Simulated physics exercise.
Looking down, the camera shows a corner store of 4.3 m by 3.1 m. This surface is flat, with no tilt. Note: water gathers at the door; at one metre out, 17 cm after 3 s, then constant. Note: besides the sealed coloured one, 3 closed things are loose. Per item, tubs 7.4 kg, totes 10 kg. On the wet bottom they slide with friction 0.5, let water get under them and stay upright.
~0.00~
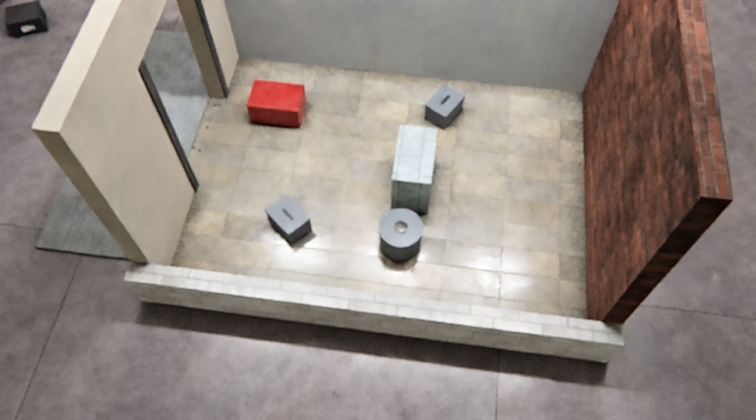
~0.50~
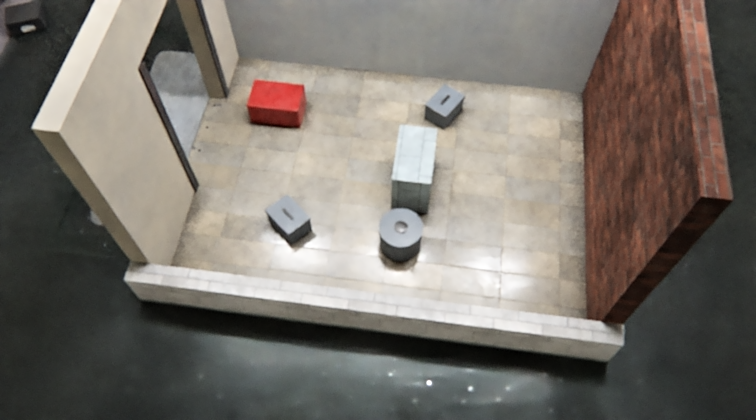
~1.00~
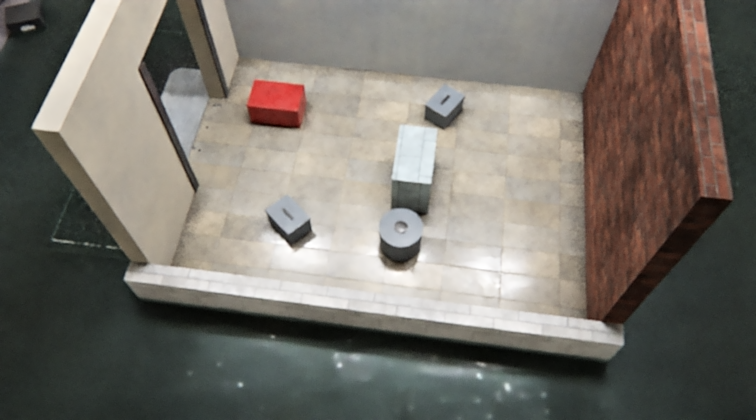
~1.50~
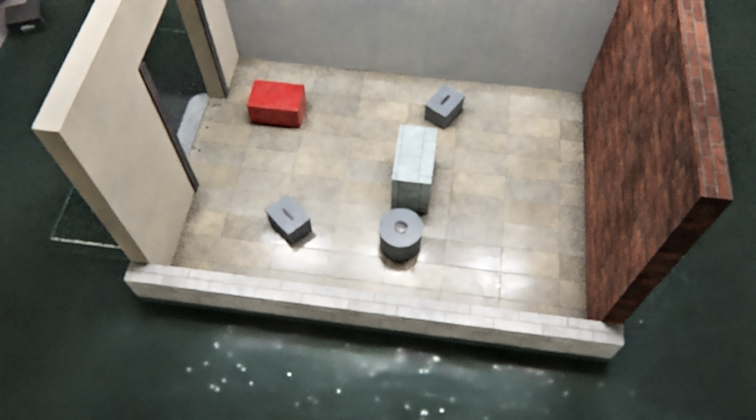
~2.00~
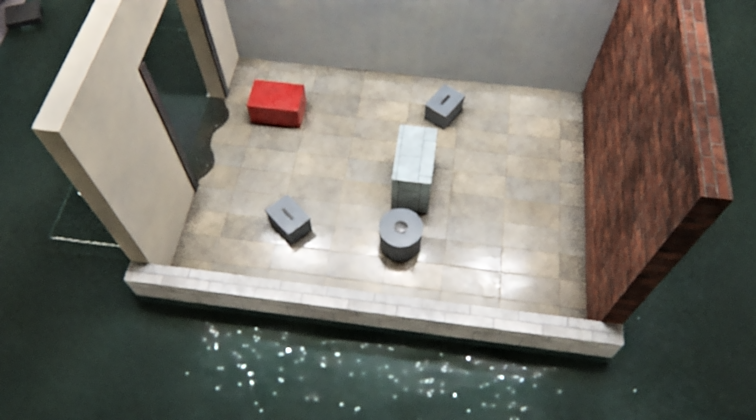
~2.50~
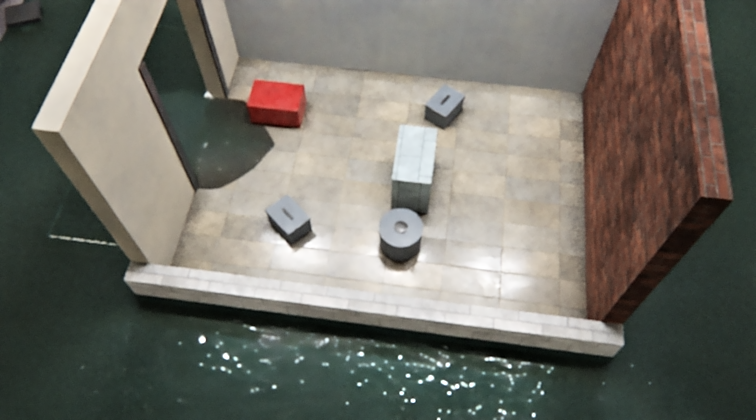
Corner store floor seen from above, dark water rising outside and spreading in through the left doorway, the scattered objects staying still.
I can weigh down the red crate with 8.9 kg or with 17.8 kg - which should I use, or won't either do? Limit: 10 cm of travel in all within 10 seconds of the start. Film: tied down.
Go with neither; both fall short.
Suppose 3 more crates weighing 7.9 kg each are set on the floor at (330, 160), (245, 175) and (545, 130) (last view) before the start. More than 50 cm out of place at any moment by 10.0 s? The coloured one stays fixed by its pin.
Answer by position: Outside the range; outside the range; inside the range.
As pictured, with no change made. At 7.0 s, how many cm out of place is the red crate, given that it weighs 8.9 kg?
120 cm.
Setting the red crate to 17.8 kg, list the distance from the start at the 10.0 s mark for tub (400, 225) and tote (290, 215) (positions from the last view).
One is off by 140 cm, the other by 20 cm, in the order asked.
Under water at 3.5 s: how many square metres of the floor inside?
I'd estimate close to 2.5 m2.
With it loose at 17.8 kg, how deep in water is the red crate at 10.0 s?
Something like 9 centimetres.
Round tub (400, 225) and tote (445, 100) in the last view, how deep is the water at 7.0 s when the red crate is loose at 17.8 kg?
3 and 4 cm.
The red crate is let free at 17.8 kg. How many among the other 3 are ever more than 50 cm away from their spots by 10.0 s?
By my tally, 1.
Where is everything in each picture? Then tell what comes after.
The first frame shows the red crate at (276, 95), on the bottom; water covers 0.0 m2; 0 of 4 have shifted.
The second frame shows the red crate at (276, 95), on the bottom; 0.0 m2 under water; 0 of 4 have shifted.
The third frame shows the red crate at (276, 95), on the bottom; 0.0 m2 under water; 0 of 4 have shifted.
The fourth frame shows the red crate at (276, 95), on the bottom; water covers 0.0 m2; 0 of 4 have shifted.
The fifth frame shows the red crate at (276, 95), on the bottom; 0.0 m2 under water; 0 of 4 have shifted.
The sixth frame shows the red crate at (276, 95), on the bottom; water covers 0.6 m2; 0 of 4 have shifted.
After 3.5 s the red crate would be 12 cm from its start with 8.9 kg and 0 cm from its start with 17.8 kg; 5 cm of water round it then.
After 4.5 s the red crate would be 75 cm from its start with 8.9 kg and 33 cm from its start with 17.8 kg; 4 cm of water round it then.
After 7.0 s the red crate would be 125 cm from its start with 8.9 kg and 44 cm from its start with 17.8 kg; 5 cm of water round it then.
After 10.0 s the red crate would be 205 cm from its start with 8.9 kg and 88 cm from its start with 17.8 kg; 9 cm of water round it then.
